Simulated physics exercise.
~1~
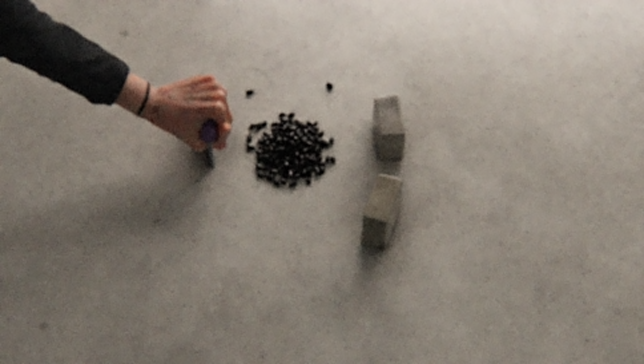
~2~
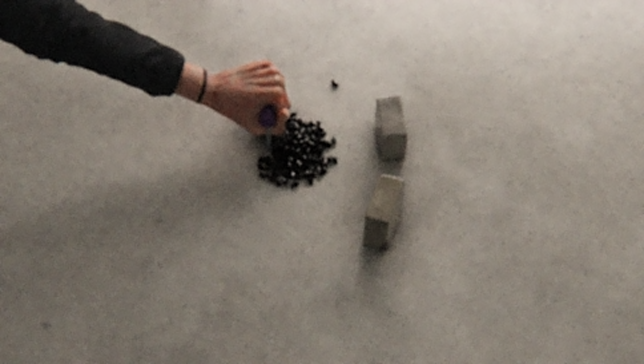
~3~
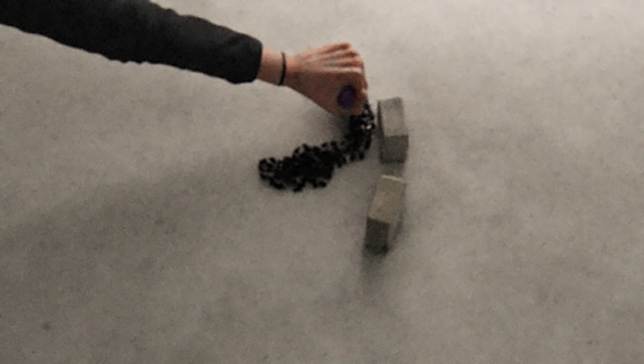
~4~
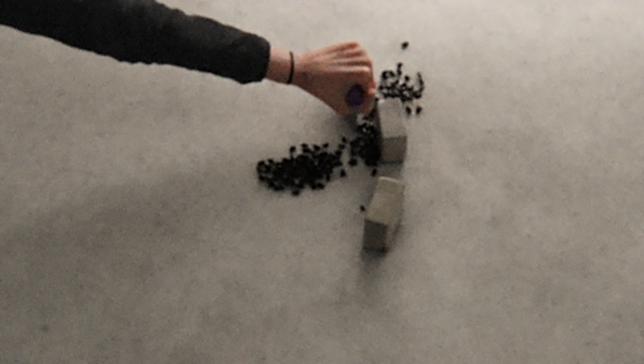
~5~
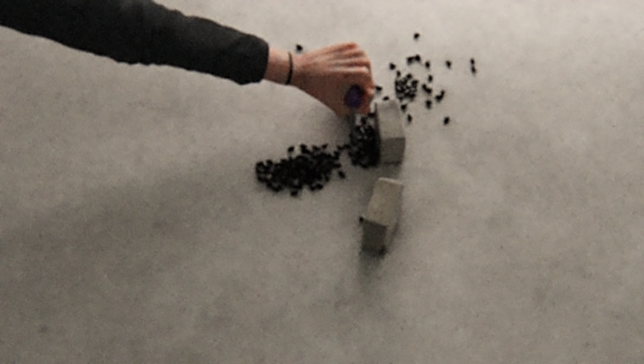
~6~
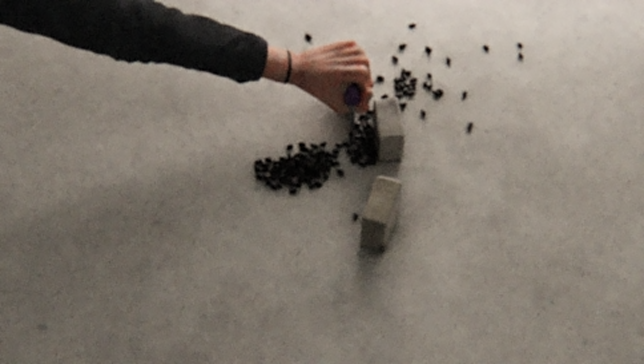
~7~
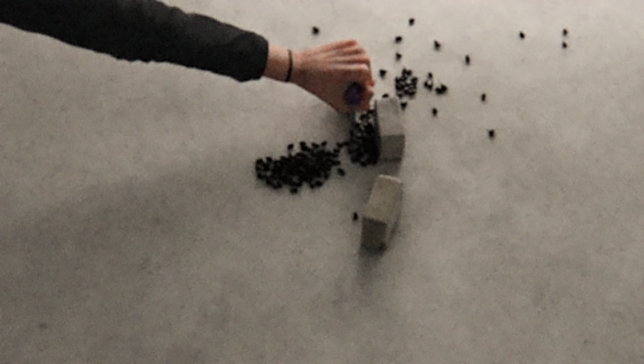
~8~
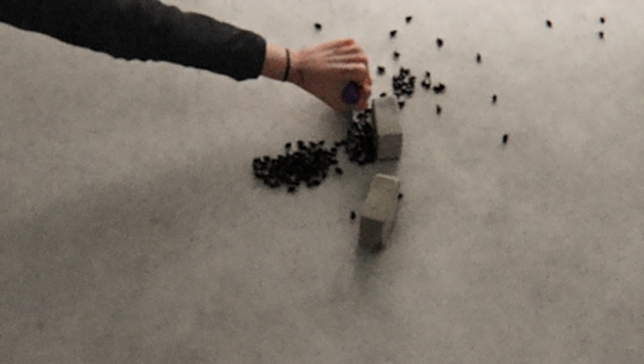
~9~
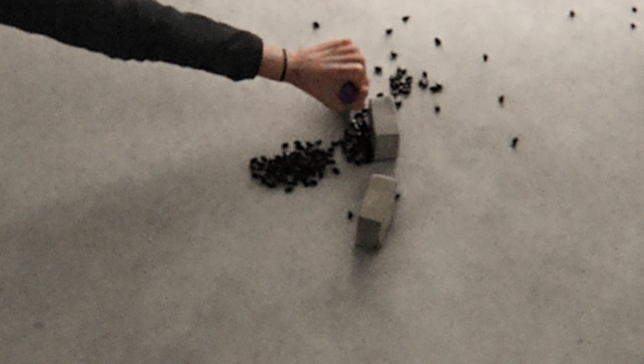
On a grey concrete floor, a hand pushes a scraper rightward through a pile of black beans toward two grey blocks, then stops at the far one; some beans scatter around its far side, while most remain held up before the blocks and none lie in the gap.
